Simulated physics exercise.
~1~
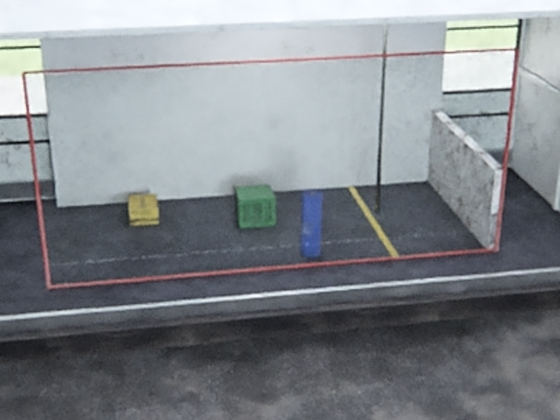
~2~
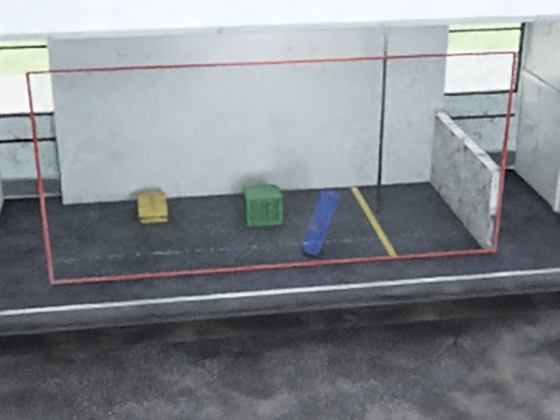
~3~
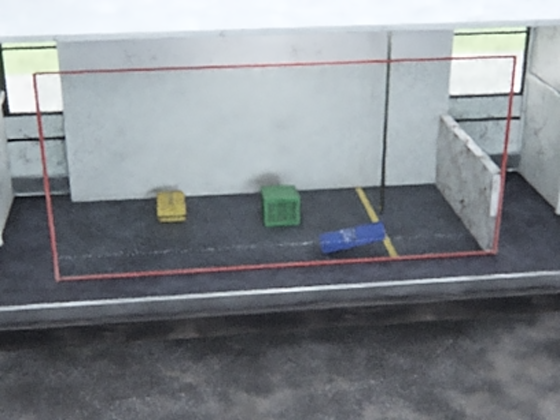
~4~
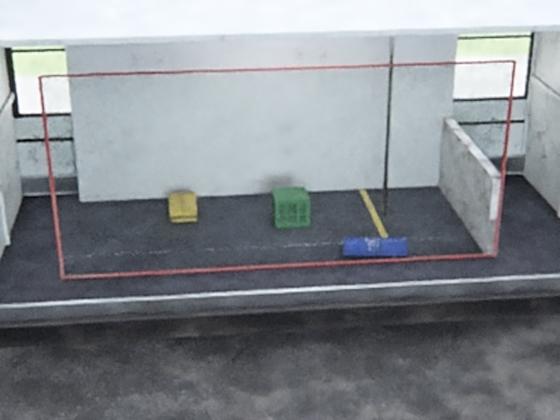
A blue roll stands upright just left of a yellow line on the dark floor of a metro car bay, seen from slightly above through its open side. To its left sit a green crate and, farther left, a yellow carton, with a pale wall behind and a grey panel at the right. The roll leans to the right, then topples onto its side as the crate and carton slide a little rightward. The roll shifts farther right and ends lying flat over the line's near end, its middle just short of it. The crate and carton stay upright, left of the line.
